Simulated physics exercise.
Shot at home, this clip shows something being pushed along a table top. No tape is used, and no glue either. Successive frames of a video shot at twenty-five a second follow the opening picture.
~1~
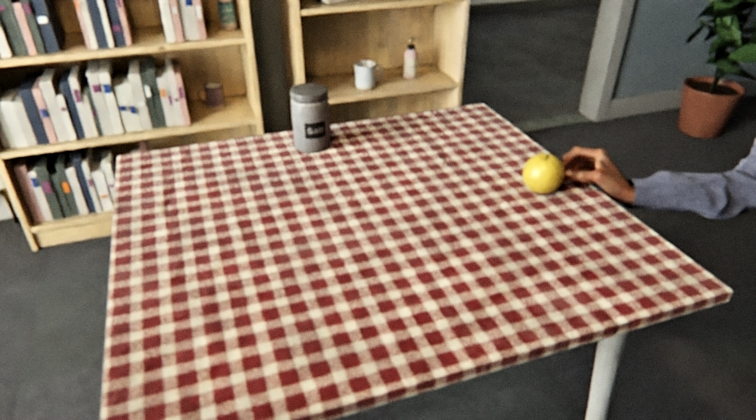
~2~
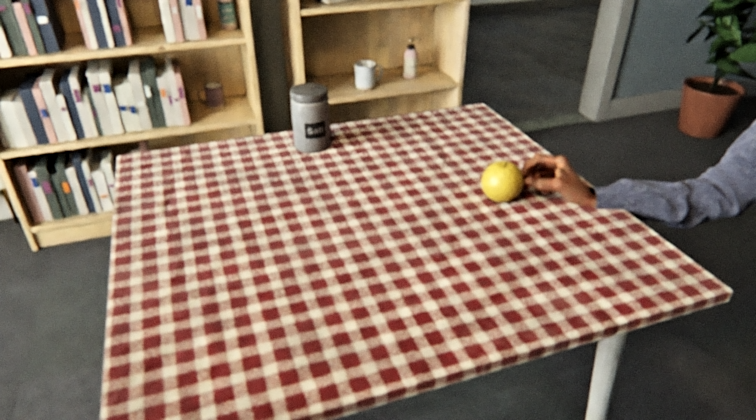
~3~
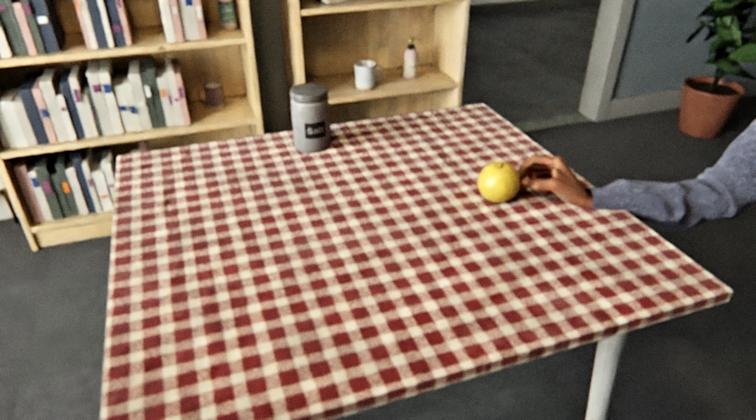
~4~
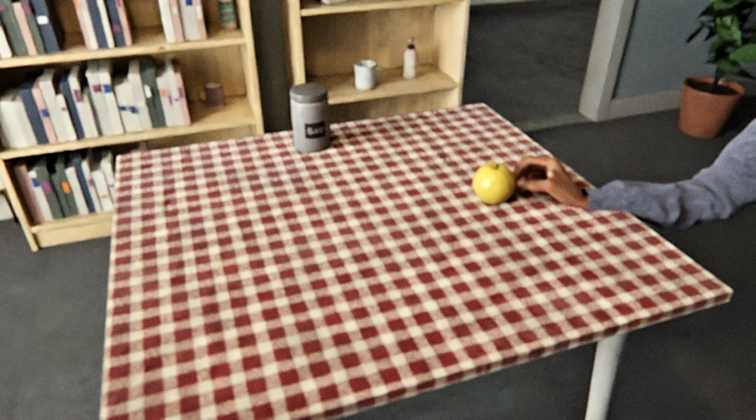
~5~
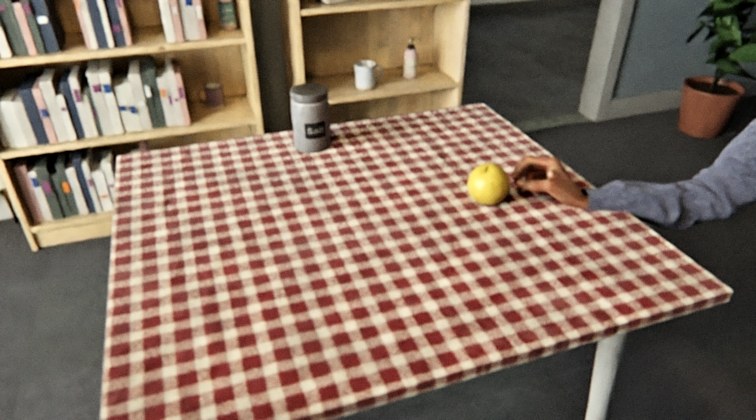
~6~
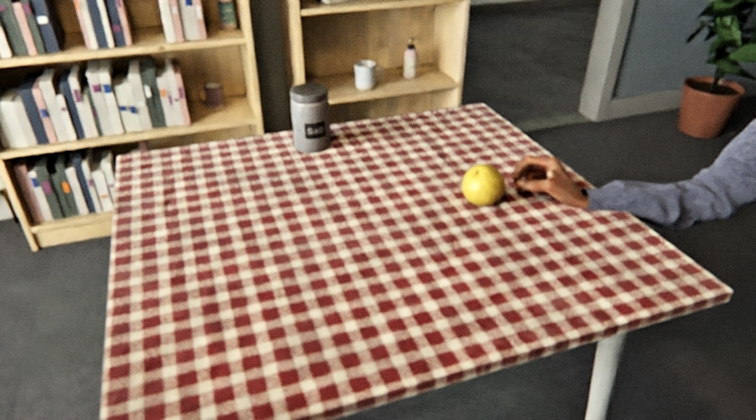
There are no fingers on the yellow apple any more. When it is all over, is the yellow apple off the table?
Lingers on top.
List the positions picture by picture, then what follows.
Under the hand; yellow apple (544, 174), in the first frame.
Under the hand; yellow apple (503, 182), in the second frame.
Under the hand; yellow apple (499, 182), in the third frame.
Yellow apple (494, 183), in the fourth frame.
Yellow apple (489, 184), in the fifth frame.
Yellow apple (484, 185) moved a little, in the sixth frame.
Then, 0.20 s later than the last frame, yellow apple moved about its own width near (461, 190).
Then, 0.50 s later than the last frame, yellow apple moved about its own width near (437, 194).
When it is over, moved from the start, yellow apple. End places, in pixels of the last picture, yellow apple near (427, 196).
